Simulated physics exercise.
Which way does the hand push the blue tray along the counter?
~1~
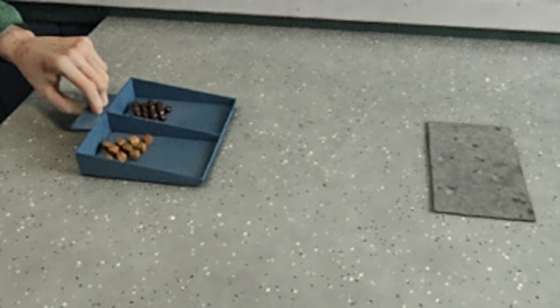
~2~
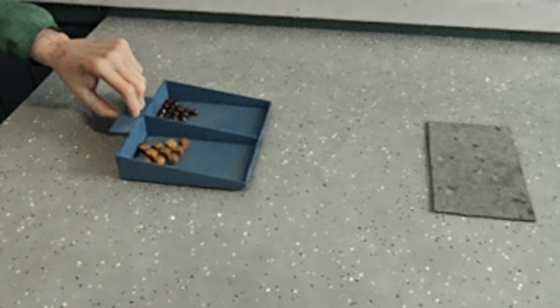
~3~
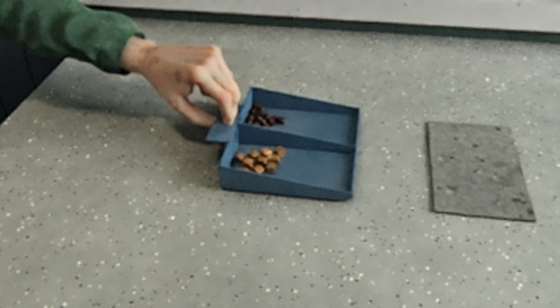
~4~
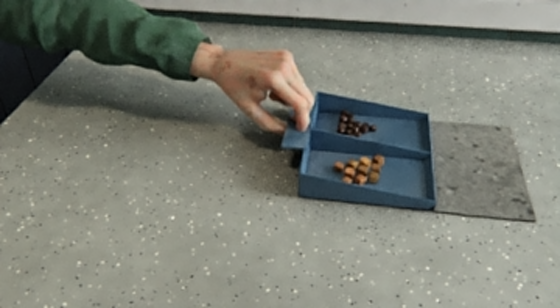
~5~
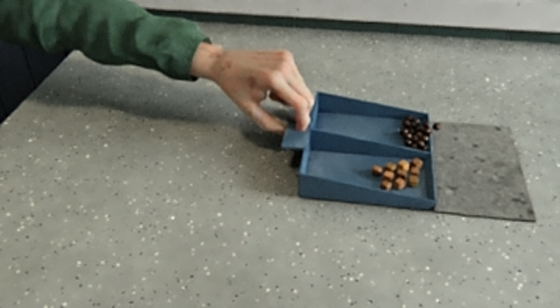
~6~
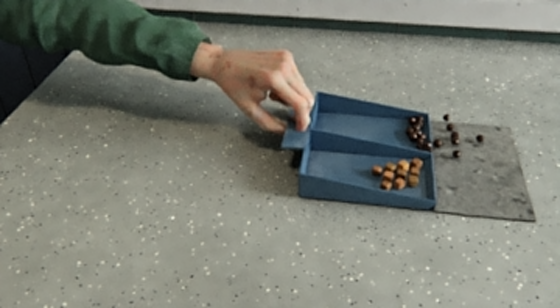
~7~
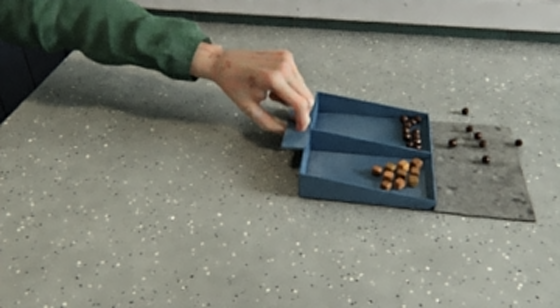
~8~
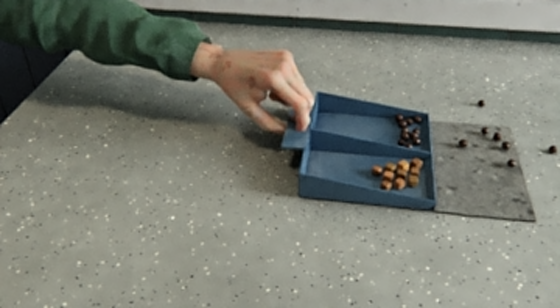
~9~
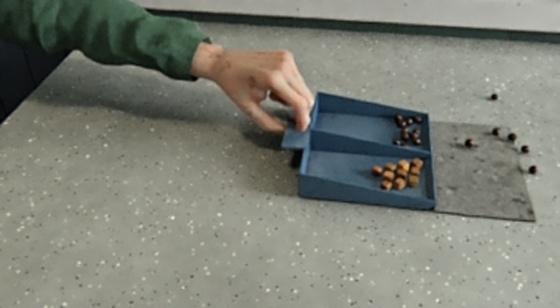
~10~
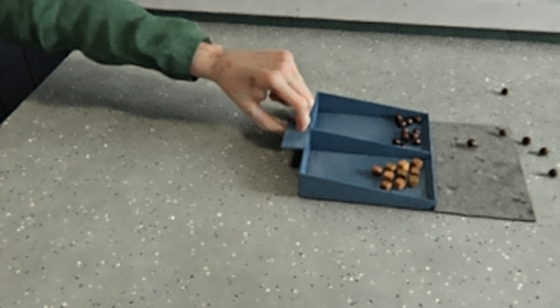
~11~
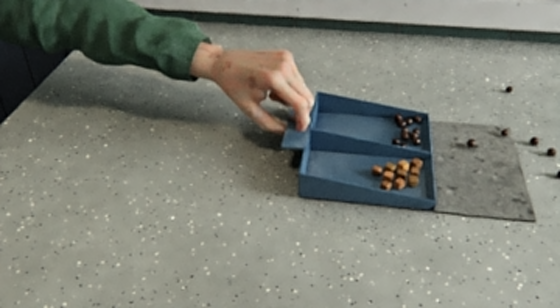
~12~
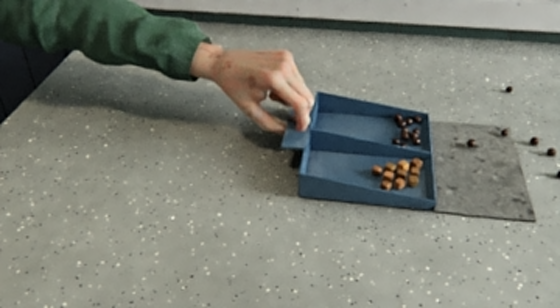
The hand pushes the blue tray to the right, towards the grey slab.
A blue divided tray, pushed right by a hand, stops at a slab, spilling some dark pieces.
